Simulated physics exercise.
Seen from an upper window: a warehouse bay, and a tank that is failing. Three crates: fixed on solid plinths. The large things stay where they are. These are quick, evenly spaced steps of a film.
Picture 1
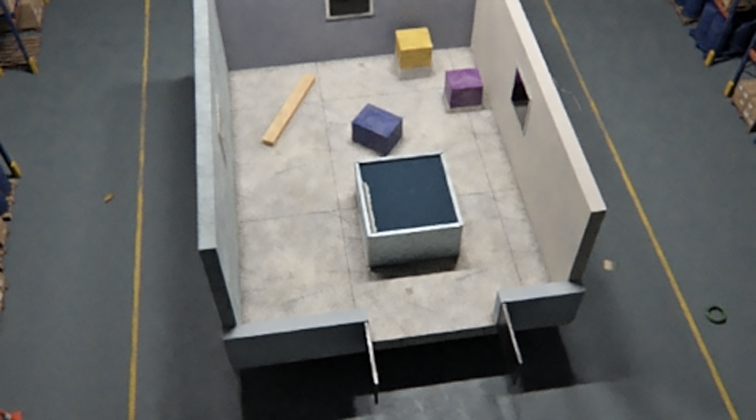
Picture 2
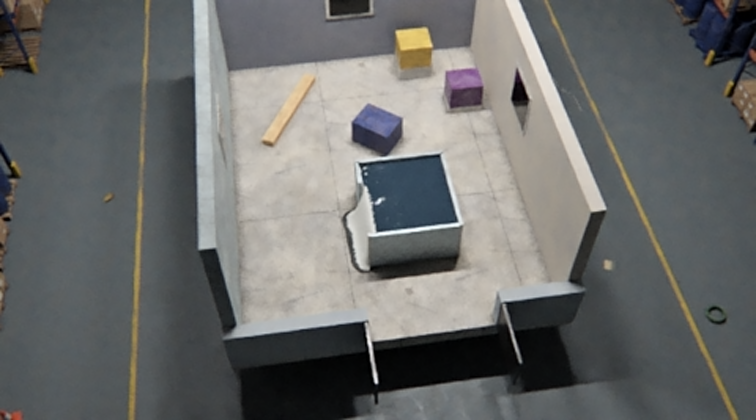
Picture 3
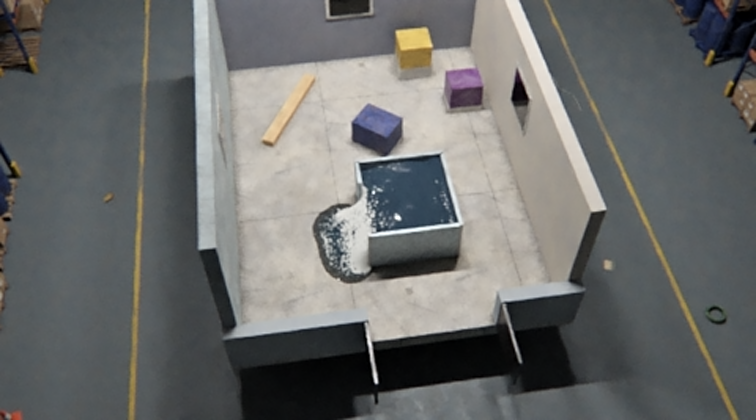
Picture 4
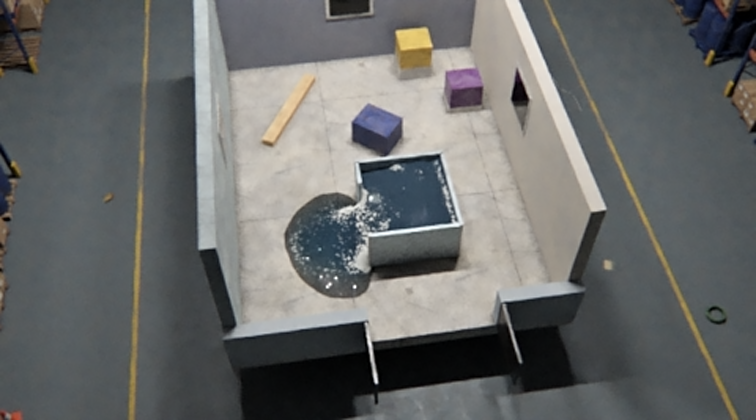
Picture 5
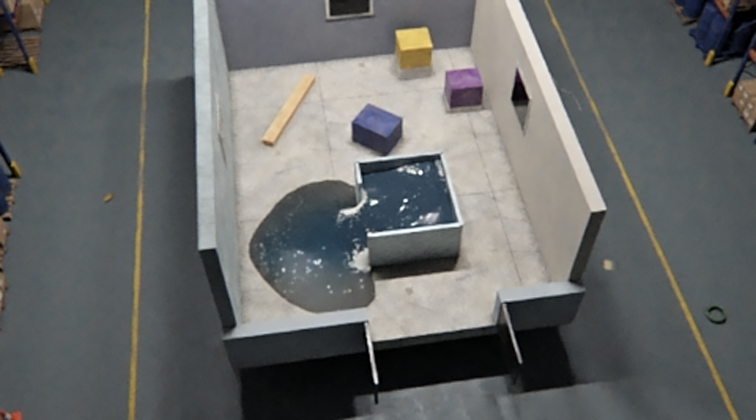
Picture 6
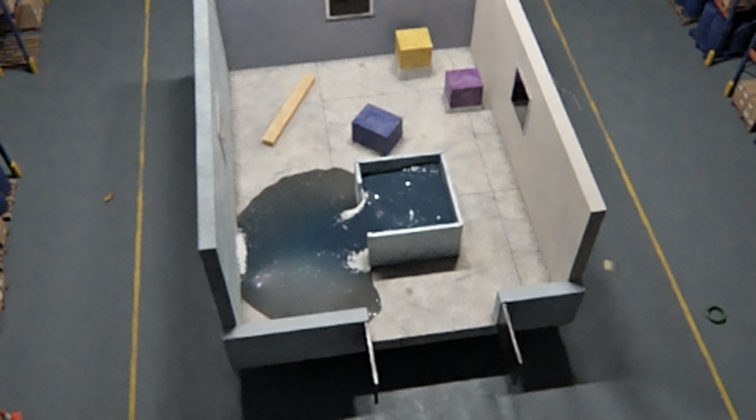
Water sits still in a square tank inside a roofless, walled room with yellow, purple and blue crates and a wooden plank. It then pours through the tank's left side, foaming onto the pale floor, and spreads leftward in a widening dark pool that reaches the left wall.
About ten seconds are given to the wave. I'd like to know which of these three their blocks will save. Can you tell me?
Sure: The yellow crate comes through dry; the purple crate comes through dry; the blue crate does get wet.
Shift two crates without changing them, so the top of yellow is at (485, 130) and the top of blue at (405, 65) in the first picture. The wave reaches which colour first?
That would be the blue-painted one.
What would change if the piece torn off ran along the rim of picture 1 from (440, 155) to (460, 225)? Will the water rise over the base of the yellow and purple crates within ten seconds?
In that case the yellow crate is never flooded and the purple crate is flooded.
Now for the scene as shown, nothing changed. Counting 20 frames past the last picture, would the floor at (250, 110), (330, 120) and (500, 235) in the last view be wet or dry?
Point one sodden, point two sodden, point three left clear.
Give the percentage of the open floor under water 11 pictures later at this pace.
About 30 per cent.
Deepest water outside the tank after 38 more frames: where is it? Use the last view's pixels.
Around (366, 58).
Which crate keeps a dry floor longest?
The purple-painted one, as I see it.
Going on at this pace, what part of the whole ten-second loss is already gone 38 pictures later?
Some 50 per cent.
A moment on, water covers 25 % of the floor; the yellow crate not reached, the purple crate not reached, the blue crate not reached.
Next, water covers 30 % of the floor; the yellow crate not reached, the purple crate not reached, the blue crate water round its plinth.
Then, water covers 60 % of the floor; the yellow crate not reached, the purple crate not reached, the blue crate water round its plinth.
Later, water covers 85 % of the floor; the yellow crate water round its plinth, the purple crate water round its plinth, the blue crate water round its plinth.
In the end, water covers 100 % of the floor; the yellow crate stayed above the water, the purple crate stayed above the water, the blue crate was topped.
